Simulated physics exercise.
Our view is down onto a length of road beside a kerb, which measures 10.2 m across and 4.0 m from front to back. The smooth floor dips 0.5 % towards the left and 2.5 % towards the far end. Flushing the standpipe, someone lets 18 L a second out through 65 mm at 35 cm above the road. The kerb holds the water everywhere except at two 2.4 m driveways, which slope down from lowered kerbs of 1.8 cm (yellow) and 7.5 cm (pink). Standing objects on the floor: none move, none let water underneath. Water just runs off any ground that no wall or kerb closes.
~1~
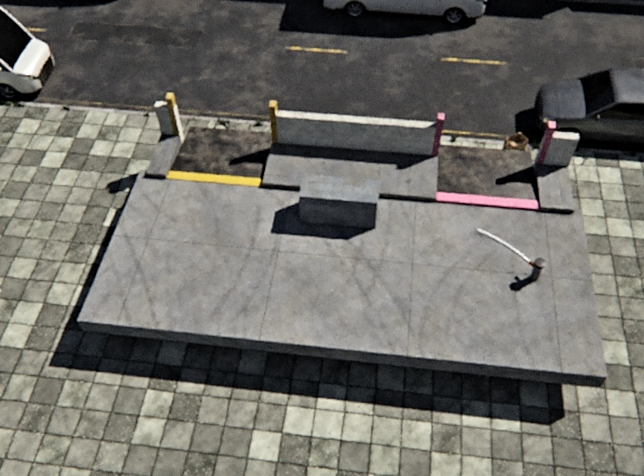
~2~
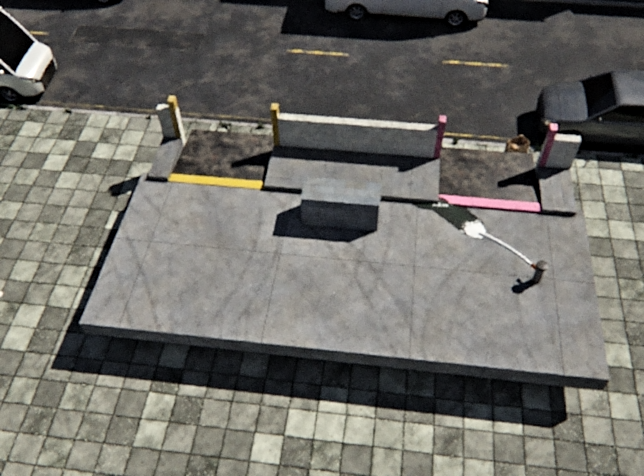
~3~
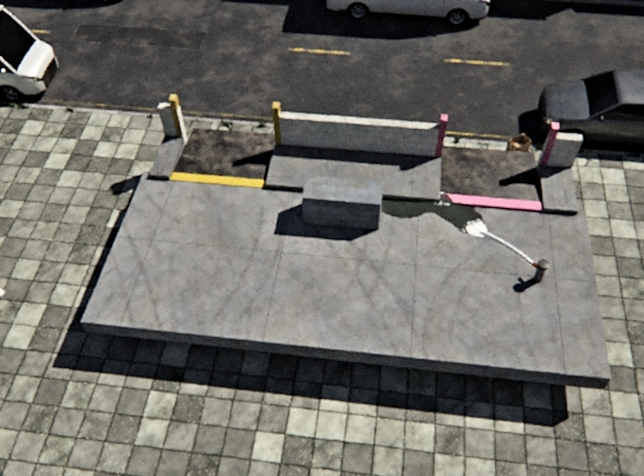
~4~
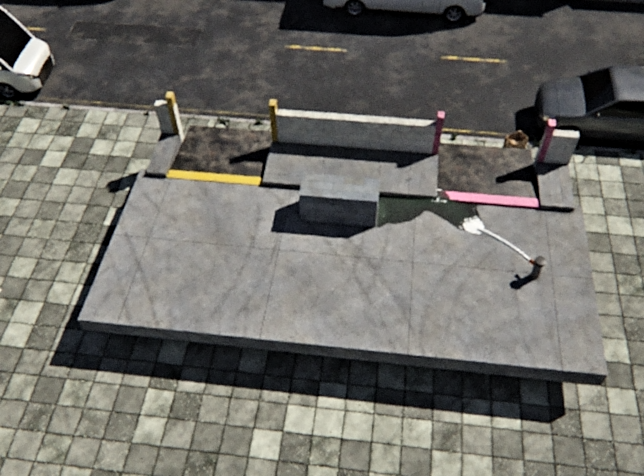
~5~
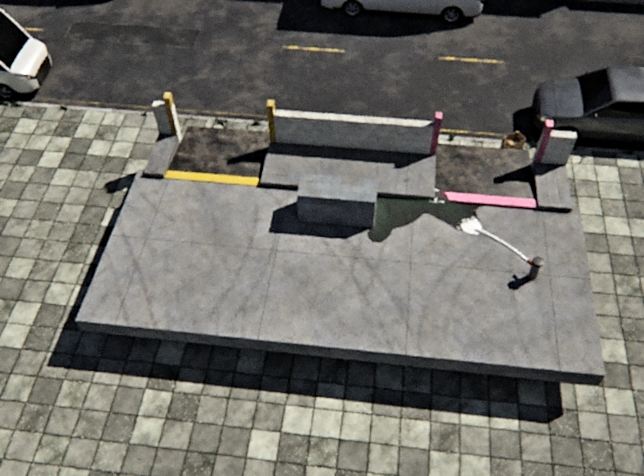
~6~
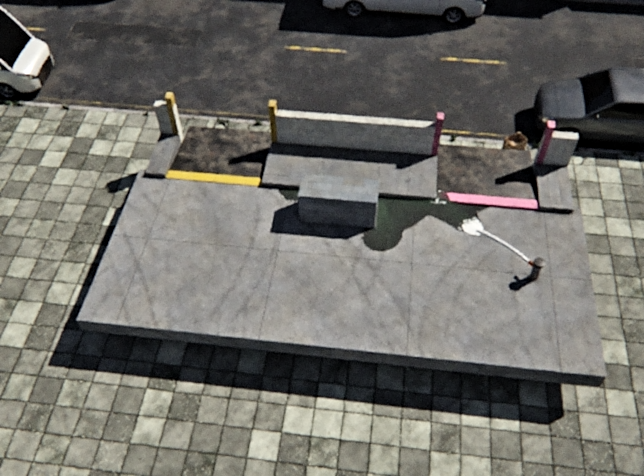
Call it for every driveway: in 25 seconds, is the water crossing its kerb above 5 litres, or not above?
Yellow drive: Above; pink drive: Above.
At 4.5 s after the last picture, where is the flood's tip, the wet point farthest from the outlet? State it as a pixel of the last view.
Front tip: Roughly (168, 179) in the last view.
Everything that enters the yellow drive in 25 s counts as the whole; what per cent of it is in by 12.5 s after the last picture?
25 percent, roughly.
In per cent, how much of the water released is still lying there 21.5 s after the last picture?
I'd put it at around 44 per cent.
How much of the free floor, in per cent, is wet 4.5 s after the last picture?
About 15 percent.
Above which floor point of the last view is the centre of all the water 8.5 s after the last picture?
Centre of the water: Close to (329, 206).
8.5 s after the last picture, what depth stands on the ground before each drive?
Yellow 2.5 cm, pink 2.5 cm.
Then, 1.5 s after the last picture water covers 10 % of the floor and is deepest (10 cm) near (433, 202); yellow drive not reached, pink drive 2.4 cm at the lowered kerb, 15 L in.
Then, 4.5 s after the last picture water covers 15 % of the floor and is deepest (11 cm) near (433, 202); yellow drive 2.1 cm at the lowered kerb, 0 L in, pink drive 2.5 cm at the lowered kerb, 28 L in.
Then, 8.5 s after the last picture water covers 20 % of the floor and is deepest (12 cm) near (433, 202); yellow drive 2.5 cm at the lowered kerb, 3 L in, pink drive 2.7 cm at the lowered kerb, 47 L in.
Then, 12.5 s after the last picture water covers 25 % of the floor and is deepest (11 cm) near (433, 202); yellow drive 2.8 cm at the lowered kerb, 11 L in, pink drive 2.8 cm at the lowered kerb, 71 L in.
Then, 21.5 s after the last picture water covers 25 % of the floor and is deepest (11 cm) near (433, 202); yellow drive 3 cm at the lowered kerb, 41 L in, pink drive 3 cm at the lowered kerb, 128 L in.
